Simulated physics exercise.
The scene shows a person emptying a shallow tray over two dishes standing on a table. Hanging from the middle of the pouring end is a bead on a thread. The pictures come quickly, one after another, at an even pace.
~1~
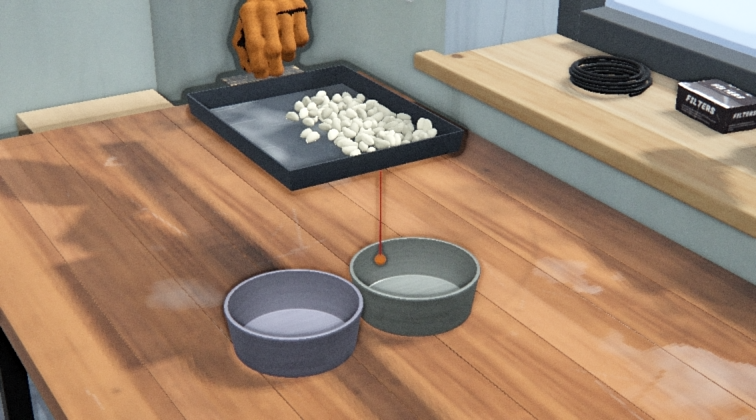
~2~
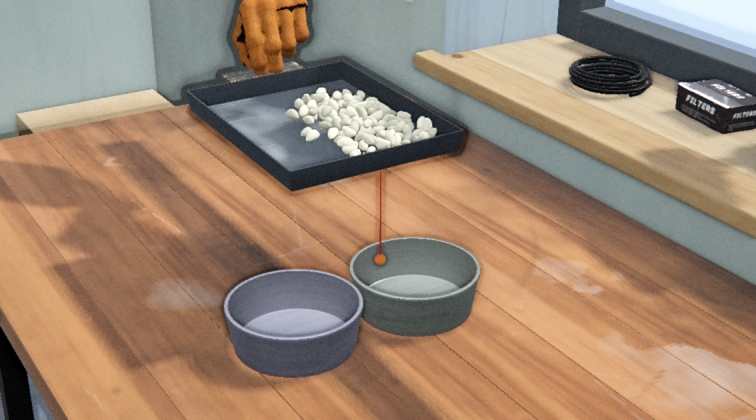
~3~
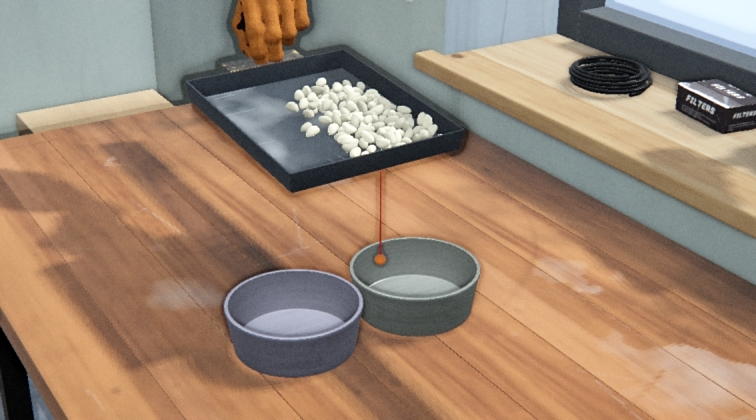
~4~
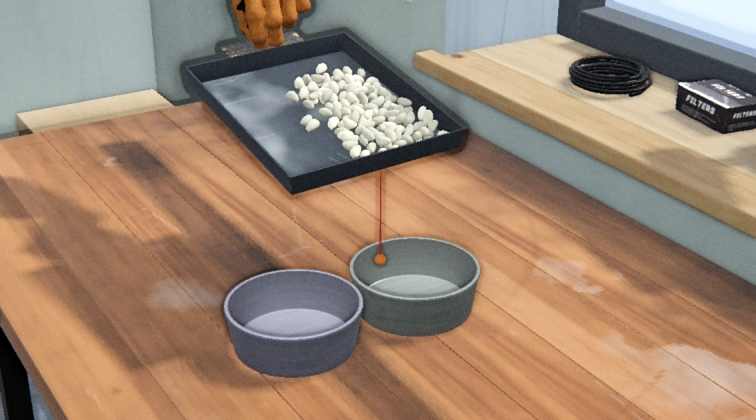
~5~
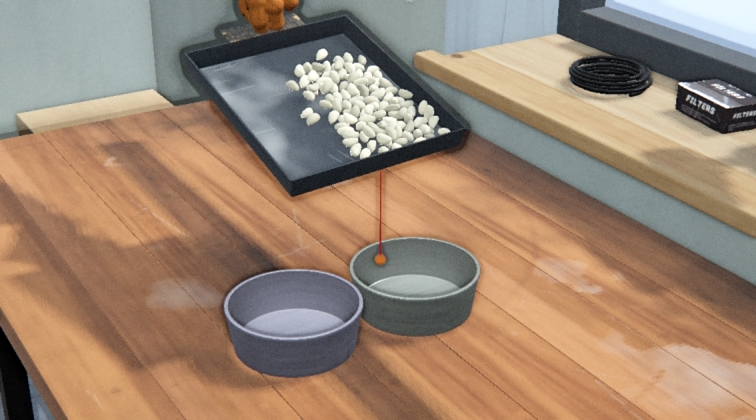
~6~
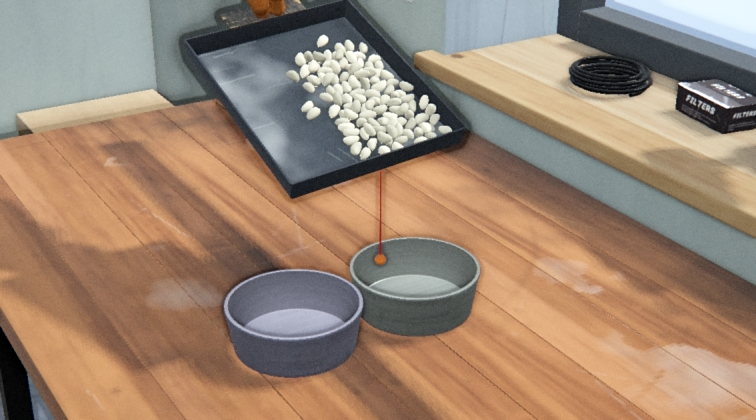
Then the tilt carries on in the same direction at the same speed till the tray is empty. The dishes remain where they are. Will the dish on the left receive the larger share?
Yes.
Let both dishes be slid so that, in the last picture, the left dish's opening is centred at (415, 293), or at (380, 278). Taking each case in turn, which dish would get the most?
One: The left-hand dish. Two: The left one.
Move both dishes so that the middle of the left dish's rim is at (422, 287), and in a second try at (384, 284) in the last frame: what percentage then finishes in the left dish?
Close to 50 in a hundred, then close to 60 in a hundred.
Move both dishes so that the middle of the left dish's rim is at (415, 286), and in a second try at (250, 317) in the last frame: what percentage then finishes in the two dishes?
First case: Some 50 %; second case: Some 60 %.
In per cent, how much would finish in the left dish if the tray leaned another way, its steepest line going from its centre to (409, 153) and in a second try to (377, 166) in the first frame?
Lab note: Case 1 near 0 %, case 2 near 10 %.
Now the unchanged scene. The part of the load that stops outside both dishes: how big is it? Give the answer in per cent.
I'd say around 50 per cent.
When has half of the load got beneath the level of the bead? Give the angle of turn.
Around 115°, give or take.
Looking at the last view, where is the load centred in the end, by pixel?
Centre at rest: Close to (366, 343).
Soon after the last picture, tray tipped steeply; nearly all on the tray; a stray few in the air.
A little later, tray tipped past a quarter turn; most on the tray; a small part in the left dish; a stray few outside both; a small part in the air.
Later still, tray tipped past a quarter turn; about a third in the left dish; a small part in the right dish; about half outside both.
At rest, tray tipped past a quarter turn; about a third in the left dish; a small part in the right dish; about half outside both.
